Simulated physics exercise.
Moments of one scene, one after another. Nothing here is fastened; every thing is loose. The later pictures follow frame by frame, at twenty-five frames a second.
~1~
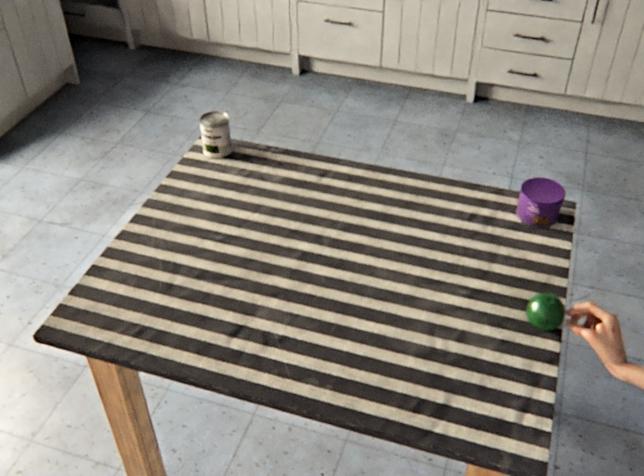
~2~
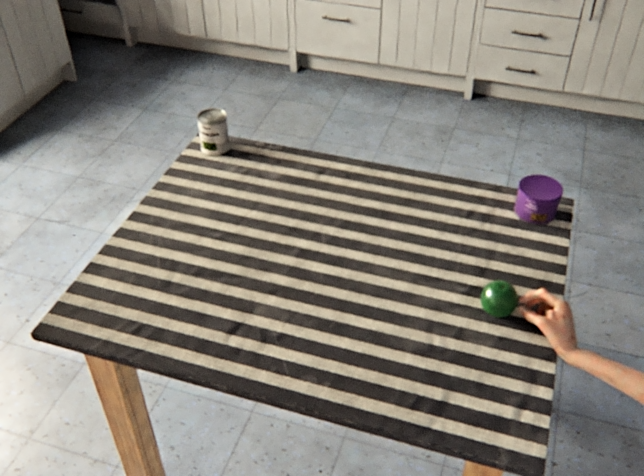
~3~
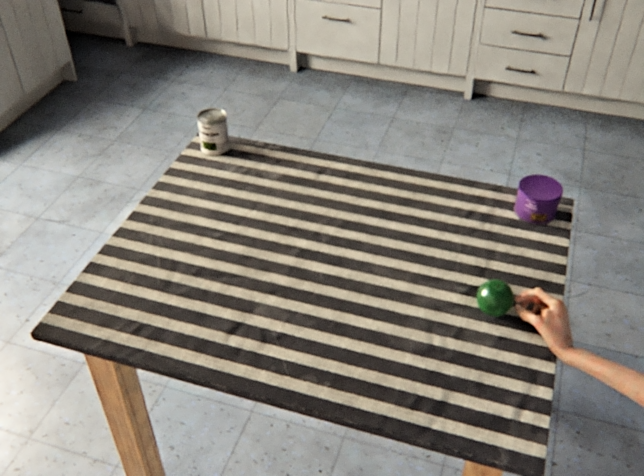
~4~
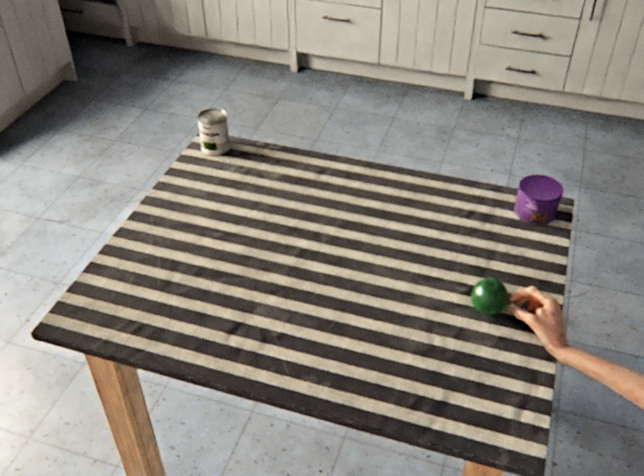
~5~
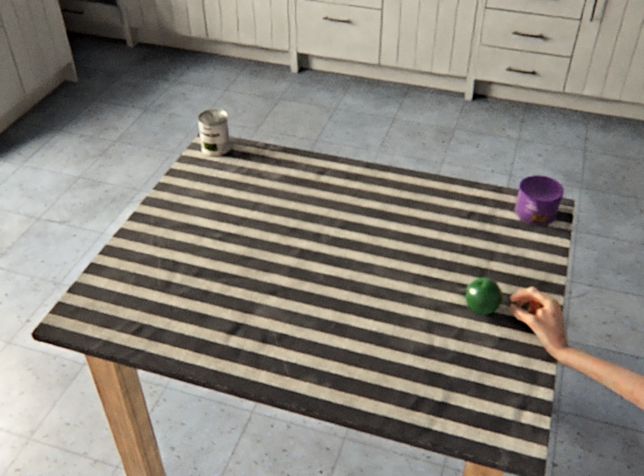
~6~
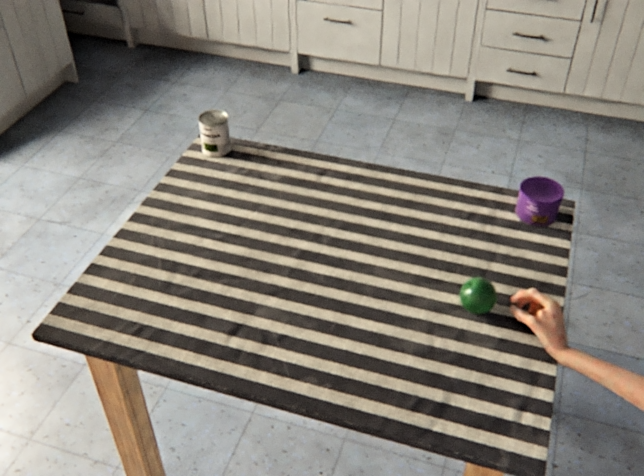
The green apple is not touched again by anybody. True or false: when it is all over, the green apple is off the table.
False.
Then, 0.10 s later than the last frame, green apple moved about its own width near (466, 293).
Then, 0.20 s later than the last frame, green apple moved about its own width near (456, 291).
Then, 0.40 s later than the last frame, green apple moved about its own width near (444, 288).
When it is over, moved from the start, green apple. End places, in pixels of the last picture, green apple near (443, 288).
